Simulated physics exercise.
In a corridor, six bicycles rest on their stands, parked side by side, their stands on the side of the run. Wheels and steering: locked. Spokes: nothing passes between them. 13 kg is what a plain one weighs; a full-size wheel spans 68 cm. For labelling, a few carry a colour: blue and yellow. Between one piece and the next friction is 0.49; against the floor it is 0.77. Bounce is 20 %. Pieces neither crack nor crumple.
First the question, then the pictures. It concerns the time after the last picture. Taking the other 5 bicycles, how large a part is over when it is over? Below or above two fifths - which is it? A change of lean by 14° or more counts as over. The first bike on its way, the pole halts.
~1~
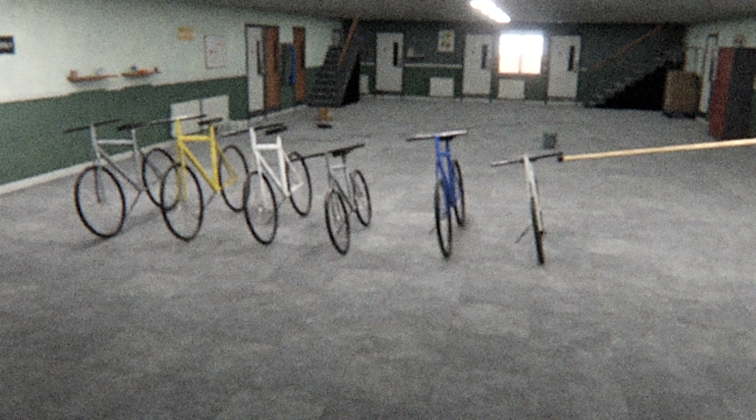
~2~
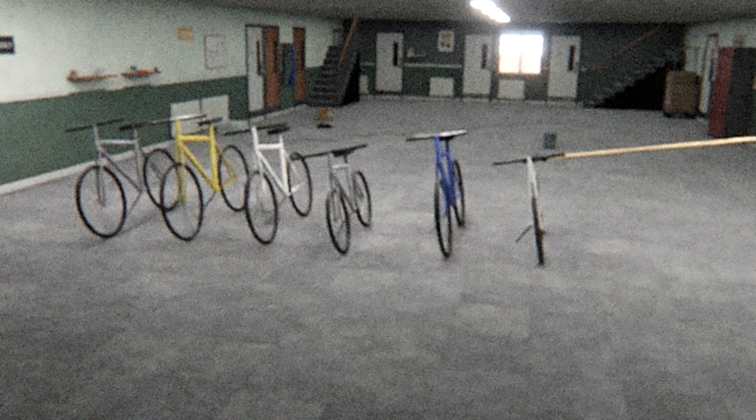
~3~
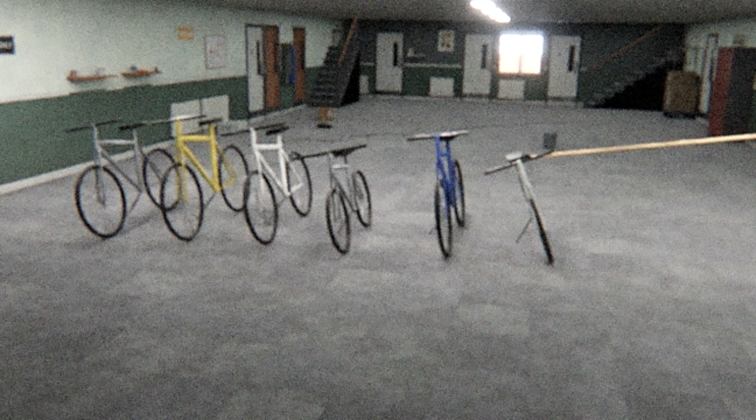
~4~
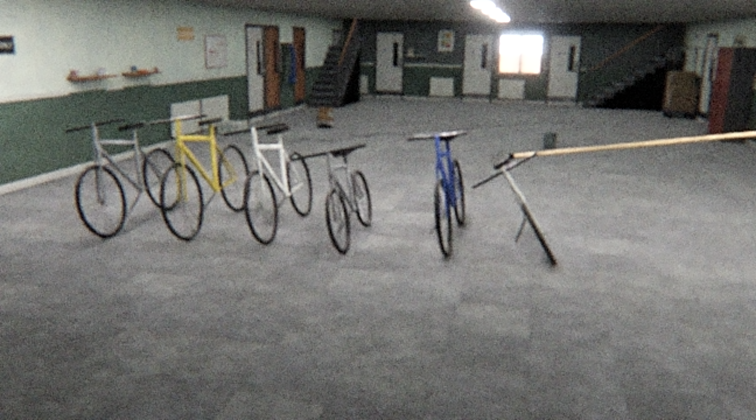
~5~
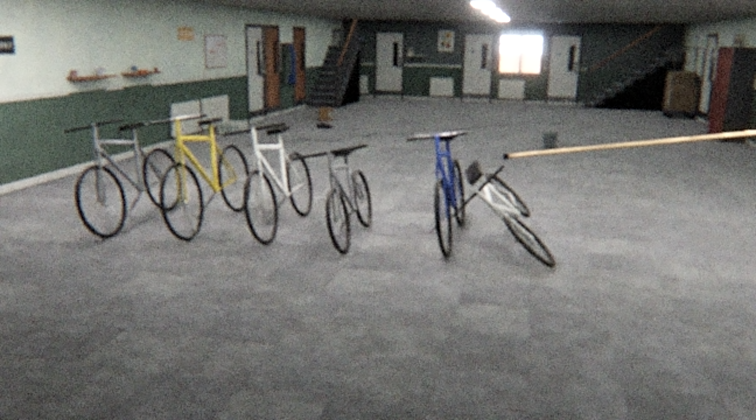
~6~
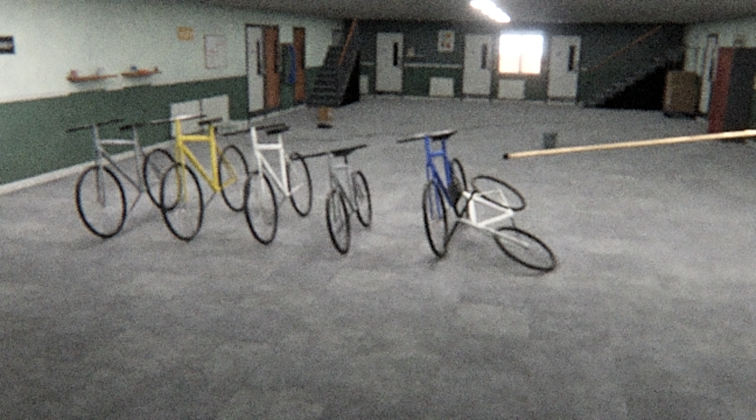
Above two fifths.
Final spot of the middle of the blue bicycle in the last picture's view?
Near (388, 201).
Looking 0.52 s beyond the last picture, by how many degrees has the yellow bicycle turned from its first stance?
I'd estimate close to 0°.
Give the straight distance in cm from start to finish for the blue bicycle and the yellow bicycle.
Result: Blue at 60 cm, yellow at 70 cm.
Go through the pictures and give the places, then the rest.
In the first frame (places mark the middle of the side facing us), pole end (561, 160) 15 cm from the first bicycle; yellow bicycle (234, 165); blue bicycle (435, 203); the rest undisturbed.
In the second frame, pole end (544, 159) pushing; yellow bicycle (234, 165).
In the third frame, pole end pushing; blue bicycle (435, 203); the rest undisturbed.
In the fourth frame, pole end (512, 157) pushing; blue bicycle (435, 204); the rest undisturbed.
In the fifth frame, pole end (506, 157) stopped; blue bicycle (435, 204); the rest undisturbed.
In the sixth frame, pole end (506, 157) stopped; blue bicycle (423, 205) leaning 3°; yellow bicycle (234, 165); one has shifted.
Then, 0.52 s after the last picture, 1 of the 5 other bicycles over; blue bicycle leaning 30°.
Then, 1.38 s after the last picture, 3 of the 5 other bicycles over; blue bicycle leaning 60°.
Then, 2.90 s after the last picture, 5 of the 5 other bicycles over; blue bicycle leaning 63°; yellow bicycle leaning 60°.
At rest, 5 of the 5 other bicycles over; yellow bicycle leaning 72°; blue bicycle leaning 63°. That is 100 per cent. Not one is left standing. As the last picture would show them, middles, yellow bicycle near (139, 191), blue bicycle near (388, 202).
